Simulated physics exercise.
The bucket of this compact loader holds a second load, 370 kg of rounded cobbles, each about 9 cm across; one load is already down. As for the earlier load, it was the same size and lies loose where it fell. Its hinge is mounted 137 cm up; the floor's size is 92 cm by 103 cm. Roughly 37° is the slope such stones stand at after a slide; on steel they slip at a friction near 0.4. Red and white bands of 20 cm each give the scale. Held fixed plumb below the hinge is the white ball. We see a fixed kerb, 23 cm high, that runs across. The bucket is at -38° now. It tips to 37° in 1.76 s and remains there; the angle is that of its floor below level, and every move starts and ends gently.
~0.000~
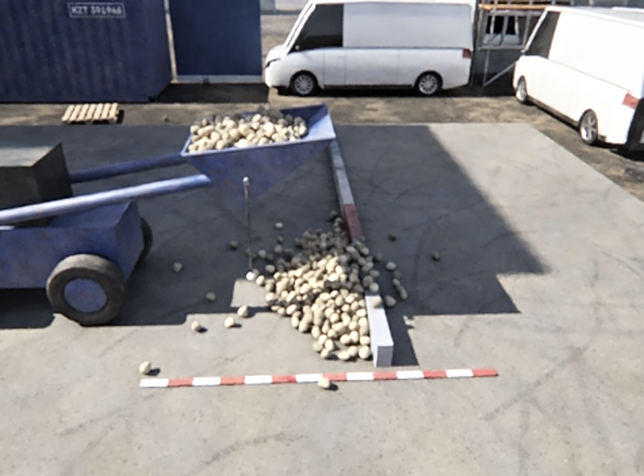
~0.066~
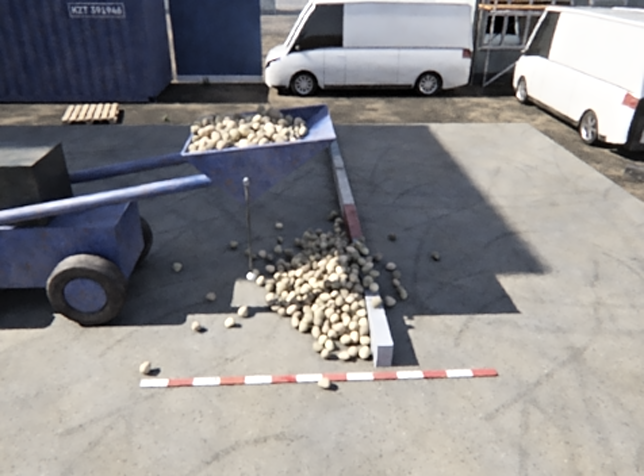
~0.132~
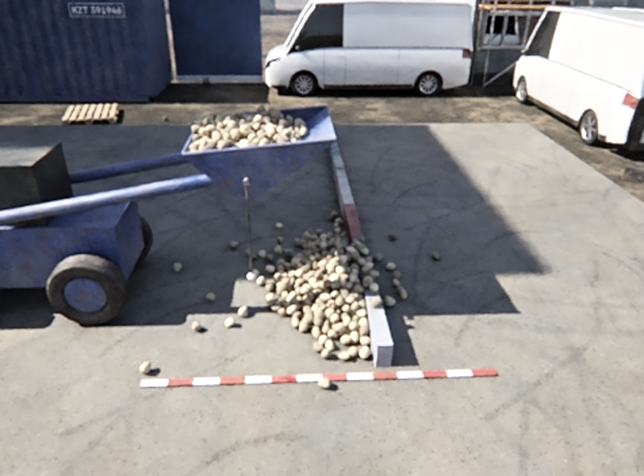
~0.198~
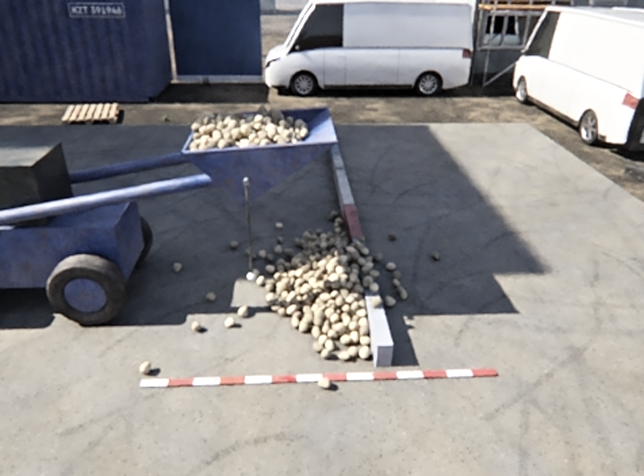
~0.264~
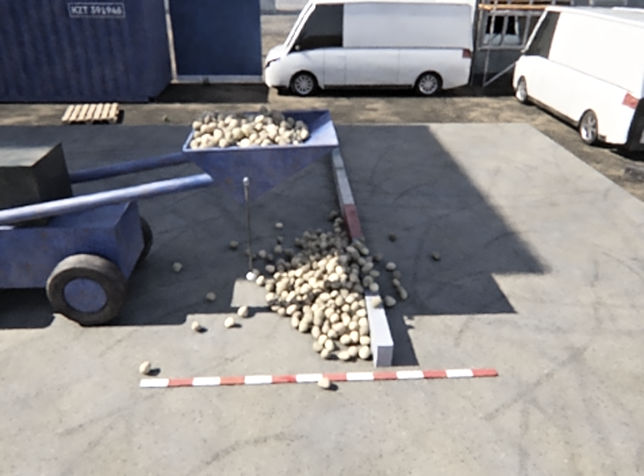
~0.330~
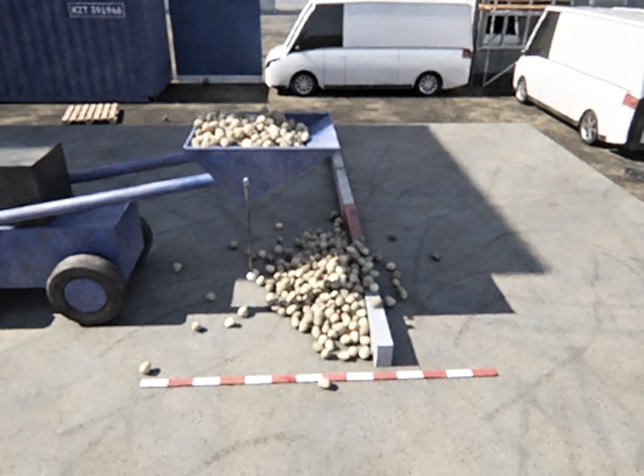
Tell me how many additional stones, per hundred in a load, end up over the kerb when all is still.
Some 38 in every hundred.
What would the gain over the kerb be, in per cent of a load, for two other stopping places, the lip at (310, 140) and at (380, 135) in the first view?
About 10 per cent from the first spot and 100 per cent from the second.
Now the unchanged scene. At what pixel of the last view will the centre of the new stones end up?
I'd point to about (349, 273).
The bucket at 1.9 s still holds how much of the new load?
Close to 35 in a hundred is still held.
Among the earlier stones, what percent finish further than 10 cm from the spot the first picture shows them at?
About 15 %.
After 1.3 s the floor is at 25°; in per cent of one load, 99 in the bucket, 101 on this side of the kerb, 2 over the kerb; the foremost stones are at (399, 269).
After 1.9 s the floor is at 37°; in per cent of one load, 35 in the bucket, 161 on this side of the kerb, 6 over the kerb; the foremost stones are at (402, 272).
After 2.2 s the floor is at 37°; in per cent of one load, 4 in the bucket, 172 on this side of the kerb, 27 over the kerb; the foremost stones are at (445, 275).
After 4.8 s the floor is at 37°; in per cent of one load, 0 in the bucket, 162 on this side of the kerb, 40 over the kerb; the foremost stones are at (510, 281). Net gain over the kerb, 38.
